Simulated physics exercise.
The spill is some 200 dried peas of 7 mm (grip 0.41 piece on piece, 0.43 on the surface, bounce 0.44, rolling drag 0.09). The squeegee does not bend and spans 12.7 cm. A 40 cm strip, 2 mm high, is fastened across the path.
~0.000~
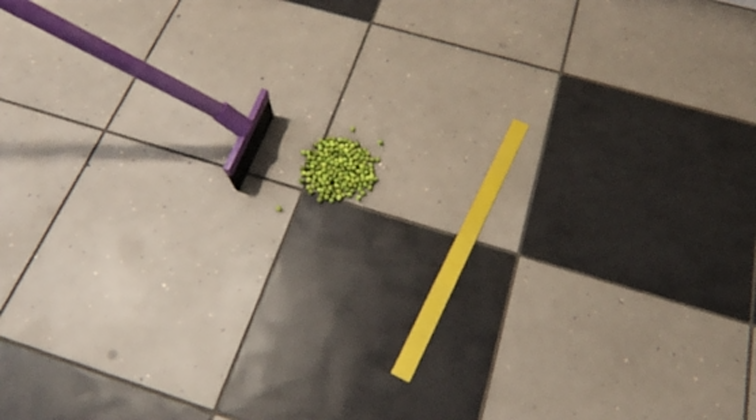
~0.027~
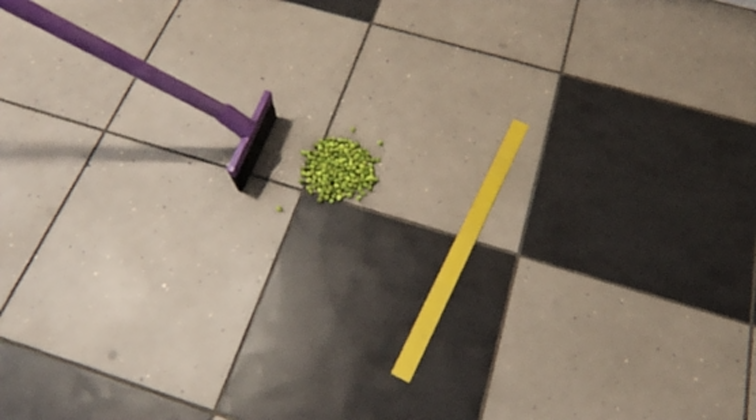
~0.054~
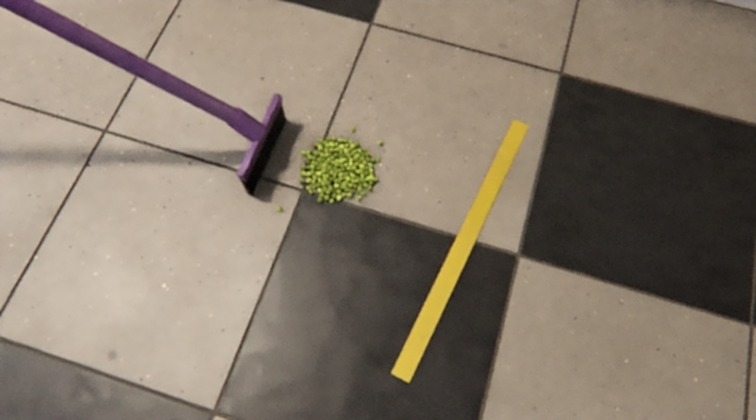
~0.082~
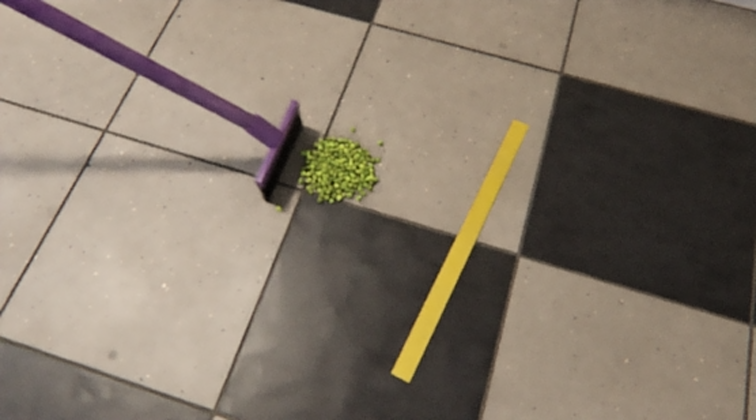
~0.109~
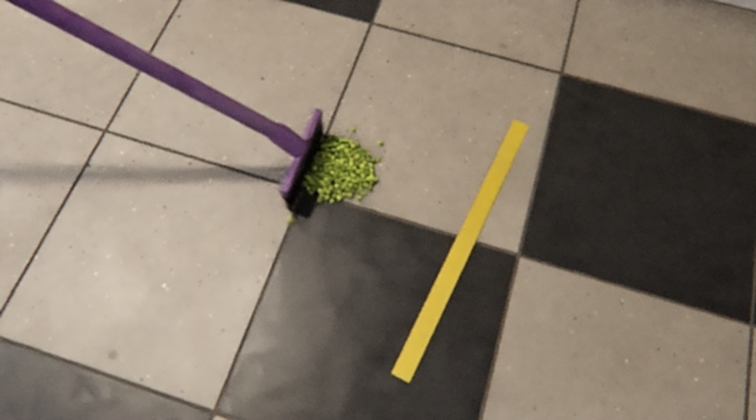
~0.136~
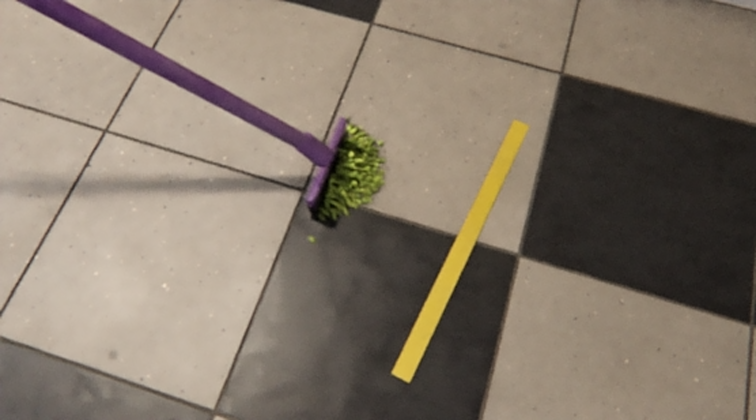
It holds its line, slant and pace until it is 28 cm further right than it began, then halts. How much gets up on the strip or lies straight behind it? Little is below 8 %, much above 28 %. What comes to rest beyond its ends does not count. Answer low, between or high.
On or straight behind the strip: High.
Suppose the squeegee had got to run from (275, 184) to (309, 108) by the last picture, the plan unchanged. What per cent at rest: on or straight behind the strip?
Over 55.
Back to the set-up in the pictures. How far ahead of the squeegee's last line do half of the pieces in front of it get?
Some 18 cm.
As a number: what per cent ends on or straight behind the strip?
Roughly 65 per cent.
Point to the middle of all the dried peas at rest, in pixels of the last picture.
Around (578, 245).
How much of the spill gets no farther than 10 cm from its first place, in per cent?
Roughly 0 per cent.
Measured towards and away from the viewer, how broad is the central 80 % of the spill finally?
About 52 cm.
After 0.27 s, squeegee 27 cm from its start, spill 27 cm wide; on or straight behind the strip 10 %, elsewhere 90 %.
After 0.40 s, squeegee 28 cm from its start, spill 37 cm wide; on or straight behind the strip 75 %, elsewhere 25 %.
Then, at 0.51 s, squeegee 28 cm from its start, spill 44 cm wide; on or straight behind the strip 75 %, elsewhere 25 %.
At rest (2.0 s), on or straight behind the strip 65 %, elsewhere 35 %.
